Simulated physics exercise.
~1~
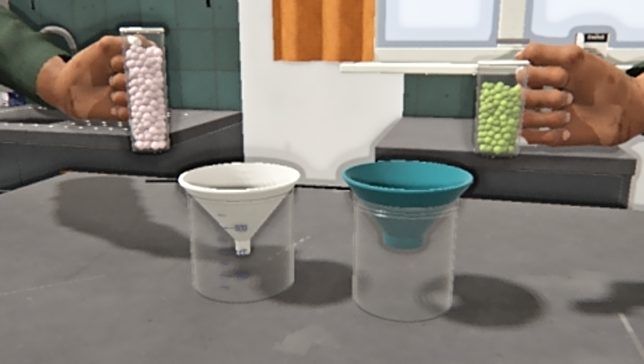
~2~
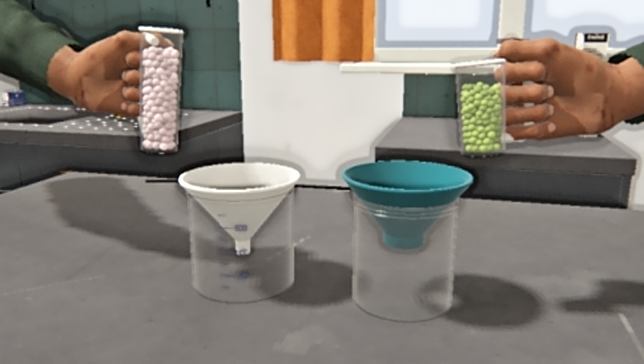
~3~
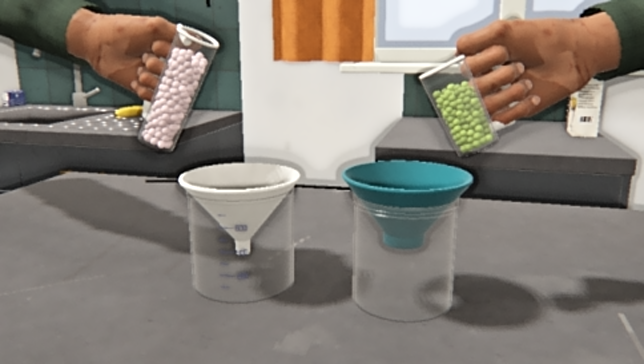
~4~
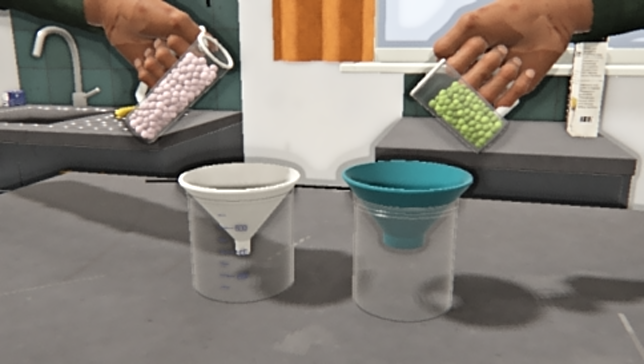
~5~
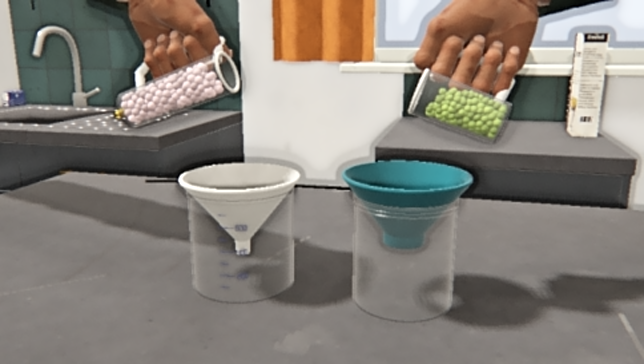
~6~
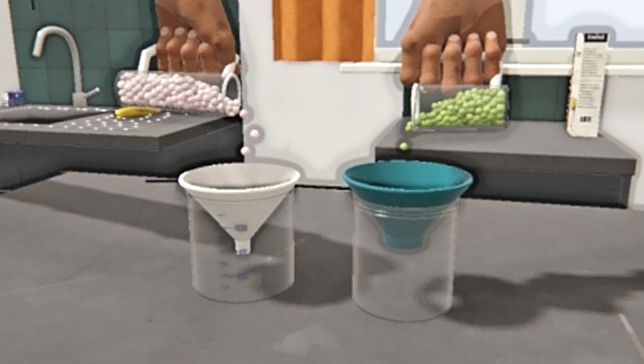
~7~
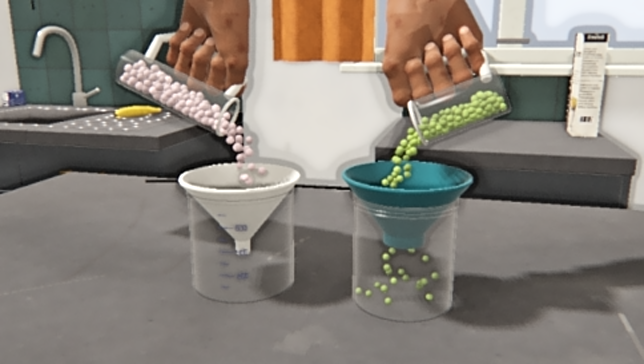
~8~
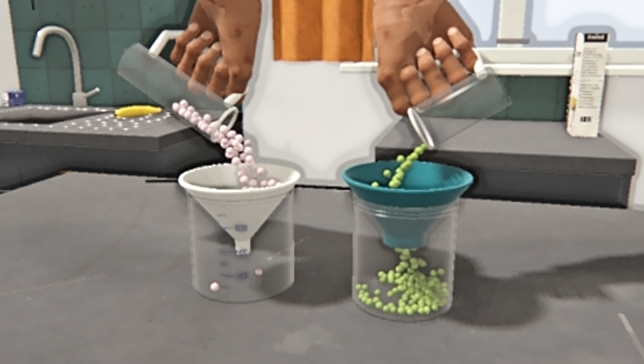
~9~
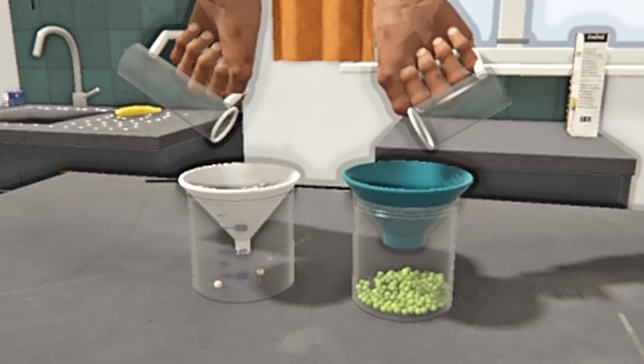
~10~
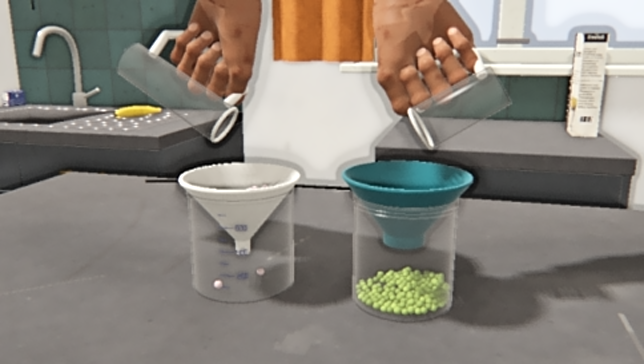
The clip shows two hands tipping clear cups of small balls over funnels set in transparent jars; the green ones pour through the teal funnel on the right into its jar, while nearly all the pink ones stay stuck in the white funnel on the left, with only a few below.
